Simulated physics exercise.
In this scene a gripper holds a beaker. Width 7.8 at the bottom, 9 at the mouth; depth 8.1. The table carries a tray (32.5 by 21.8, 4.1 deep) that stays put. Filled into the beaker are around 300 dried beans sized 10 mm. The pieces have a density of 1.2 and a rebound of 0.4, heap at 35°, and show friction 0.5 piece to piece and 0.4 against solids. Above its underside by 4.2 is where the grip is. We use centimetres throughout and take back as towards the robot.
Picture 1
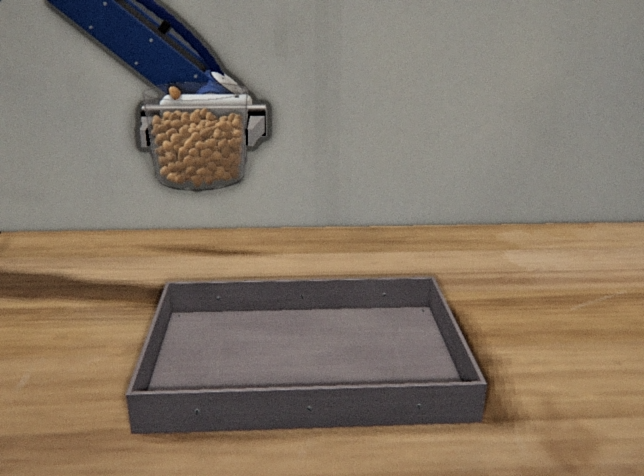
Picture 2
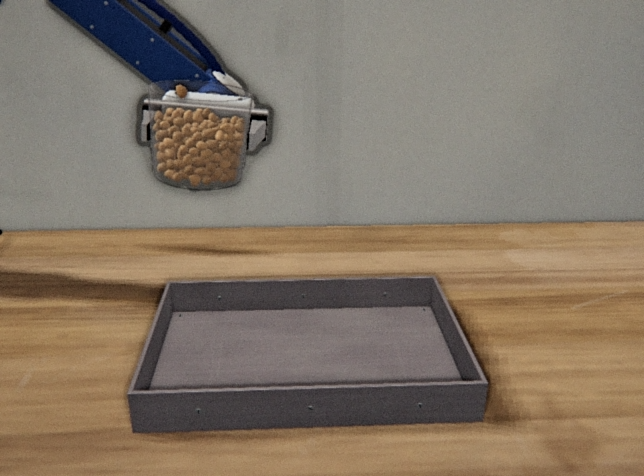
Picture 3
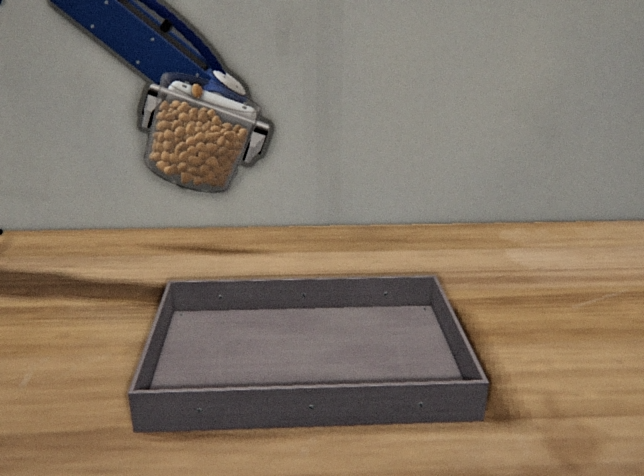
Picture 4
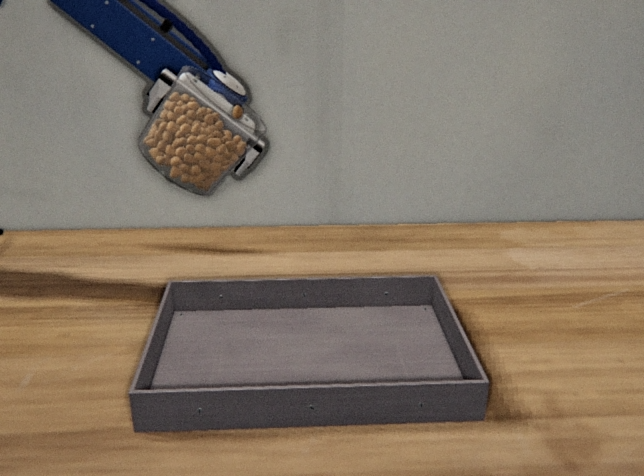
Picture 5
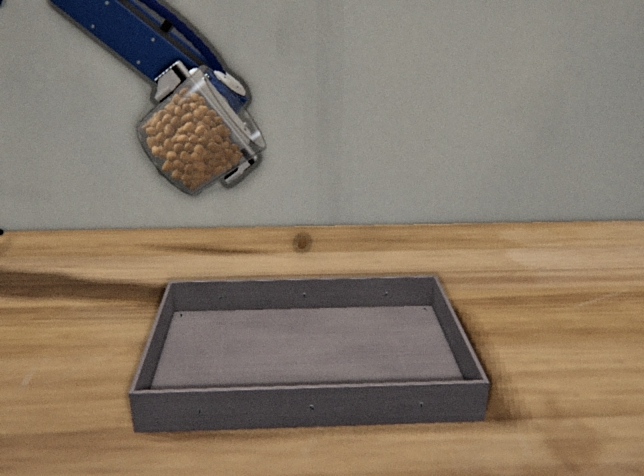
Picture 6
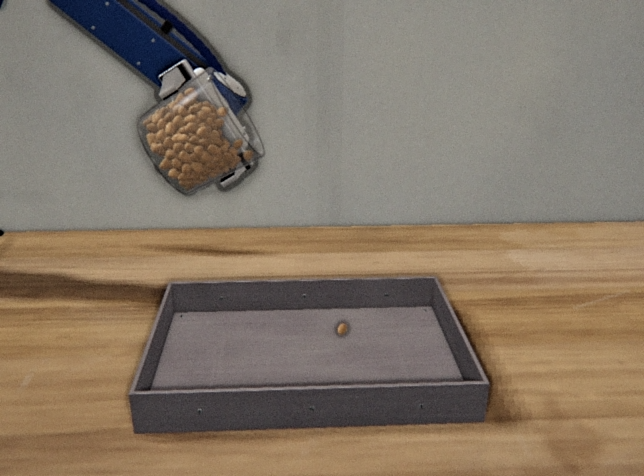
To begin with, a blue robotic gripper holds a clear beaker full of tan beans upright, above and behind an empty gray tray on a wooden table. The gripper steadily tilts the beaker toward the right, and a single bean drops out and lands in the tray.
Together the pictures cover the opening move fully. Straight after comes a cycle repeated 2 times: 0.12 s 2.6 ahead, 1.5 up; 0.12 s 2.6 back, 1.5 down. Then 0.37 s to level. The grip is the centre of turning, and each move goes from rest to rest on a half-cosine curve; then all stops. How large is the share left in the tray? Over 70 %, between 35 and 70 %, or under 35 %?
Under 35 %.
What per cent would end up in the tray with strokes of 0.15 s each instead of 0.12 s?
That would give around 5 per cent.
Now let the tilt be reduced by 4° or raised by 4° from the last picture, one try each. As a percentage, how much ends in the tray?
Roughly 10 and 25 percent.
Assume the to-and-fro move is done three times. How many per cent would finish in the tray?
In that case it would be near 25 percent.
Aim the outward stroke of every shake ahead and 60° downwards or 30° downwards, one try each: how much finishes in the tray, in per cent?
Some 0 and 5 per cent.
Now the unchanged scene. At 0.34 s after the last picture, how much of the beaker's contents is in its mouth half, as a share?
About 45 percent.
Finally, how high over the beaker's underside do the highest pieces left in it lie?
I'd say close to 7.5 cm.
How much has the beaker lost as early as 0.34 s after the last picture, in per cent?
Near 5 in a hundred parts have gone so far.
Then, 0.34 s later, tilted 59° forward, highest piece 28 above the table; 279 in the beaker, 7 in the tray, 15 in flight or on a rim.
Then, 0.68 s later, tilted 26° forward, highest piece 28 above the table; 250 in the beaker, 48 in the tray, 3 in flight or on a rim.
Then, 1.05 s later, level, highest piece 29 above the table; 250 in the beaker, 51 in the tray.
Then, 2.10 s later, level, highest piece 29 above the table; 250 in the beaker, 51 in the tray.
At rest, 250 in the beaker, 51 in the tray. That is 17 % in the tray.
